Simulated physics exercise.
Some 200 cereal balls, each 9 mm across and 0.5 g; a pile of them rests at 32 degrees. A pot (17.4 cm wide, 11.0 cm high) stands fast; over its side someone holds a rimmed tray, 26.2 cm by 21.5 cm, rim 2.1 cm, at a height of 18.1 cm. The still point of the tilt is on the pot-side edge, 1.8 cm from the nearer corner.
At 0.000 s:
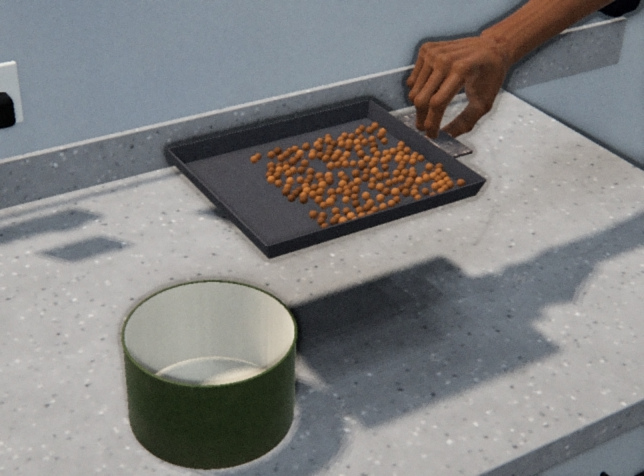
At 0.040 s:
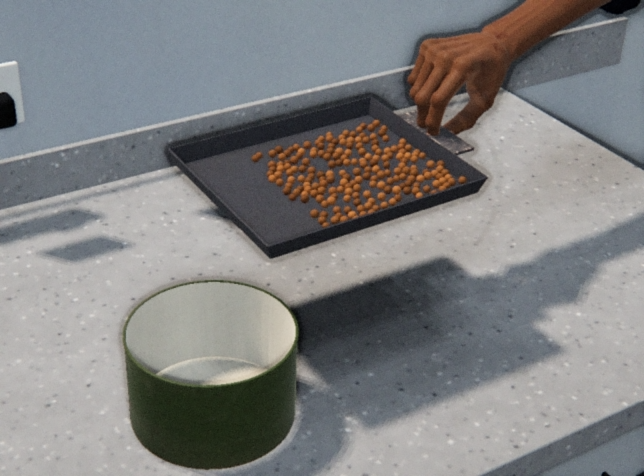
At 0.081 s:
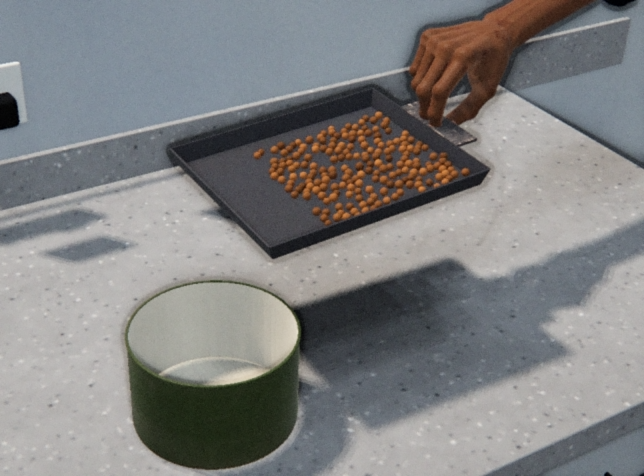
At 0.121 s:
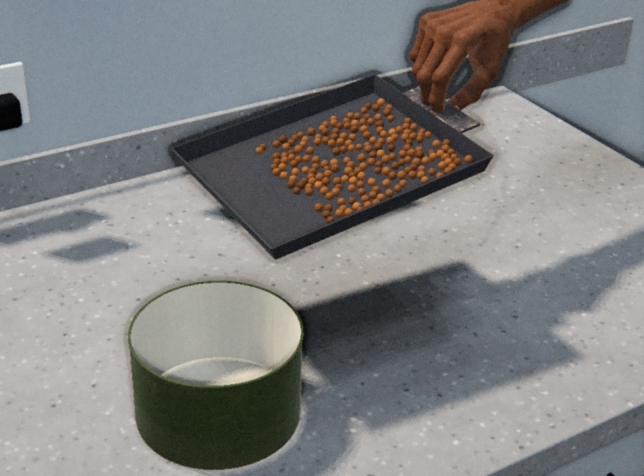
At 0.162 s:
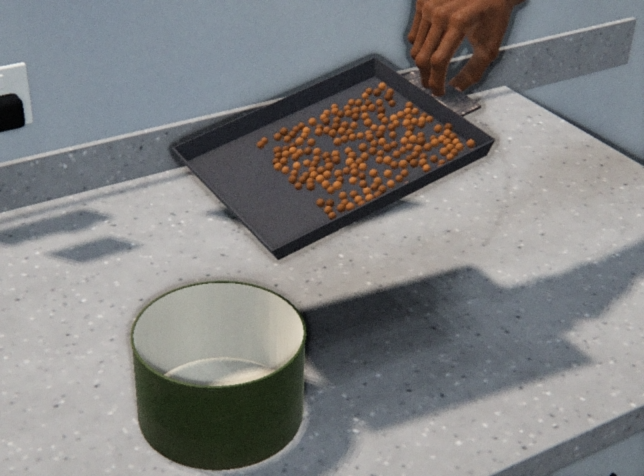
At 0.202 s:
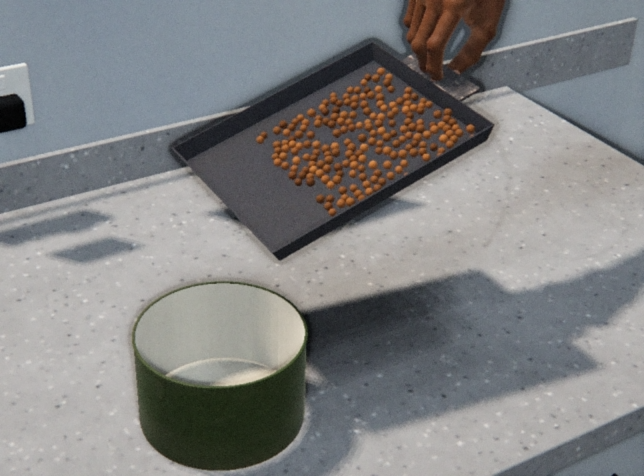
A dark rimmed tray scattered with small orange-brown balls starts out level above a speckled counter, held at its right end by a hand, behind an empty green pot. The hand rises, lifting that end slowly, then faster, so the tray slants down toward the left while the balls stay spread across it.
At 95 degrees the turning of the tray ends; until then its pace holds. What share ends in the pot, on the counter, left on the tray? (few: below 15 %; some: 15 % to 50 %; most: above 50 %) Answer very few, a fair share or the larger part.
Pot the larger part, counter a fair share, tray very few.
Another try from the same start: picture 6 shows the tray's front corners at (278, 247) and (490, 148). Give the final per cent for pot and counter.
Pot 100, counter 0.
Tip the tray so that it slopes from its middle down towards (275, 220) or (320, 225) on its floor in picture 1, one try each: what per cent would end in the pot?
About 100 and 70 per cent.
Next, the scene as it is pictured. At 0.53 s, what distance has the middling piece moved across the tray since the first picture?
Some 10 cm.
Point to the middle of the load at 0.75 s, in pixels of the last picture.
Near (218, 240).
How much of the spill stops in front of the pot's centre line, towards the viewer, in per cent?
Roughly 0 per cent.
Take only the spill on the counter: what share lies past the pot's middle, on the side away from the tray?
Roughly 80 per cent.
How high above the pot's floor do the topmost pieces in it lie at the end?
Some 2.0 cm.
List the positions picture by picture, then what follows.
Tray tilt 0 degrees, front corners at (270, 241) and (478, 178); middle of the pieces at (356, 174); pot at (210, 330), in the first picture.
Tray tilt 1 degrees, front corners at (271, 241) and (479, 176); middle of the pieces at (357, 172), in the second picture.
Tray tilt 3 degrees, front corners at (272, 241) and (482, 168), lowest corner left front; middle of the pieces at (360, 167), in the third picture.
Tray tilt 7 degrees, front corners at (274, 243) and (484, 155), lowest corner left front; middle of the pieces at (362, 158), in the fourth picture.
Tray tilt 12 degrees, front corners at (275, 244) and (486, 139), lowest corner left front; middle of the pieces at (363, 148), in the fifth picture.
Tray tilt 17 degrees, front corners at (275, 245) and (485, 124), lowest corner left front; middle of the pieces at (362, 138); pot at (220, 331). Its pace works out near 115 degrees a second, in the sixth picture.
After 0.53 s, tilt 55 degrees; the tray holds 100 %, the pot 0 %.
After 0.75 s, tilt 80 degrees; the tray holds 55 %, the pot 15 %.
After 1.09 s, tilt 95 degrees; the tray holds 0 %, the pot 70 %.
By 1.8 s all is still; pot 75 %, counter 25 %, tray 0 %.
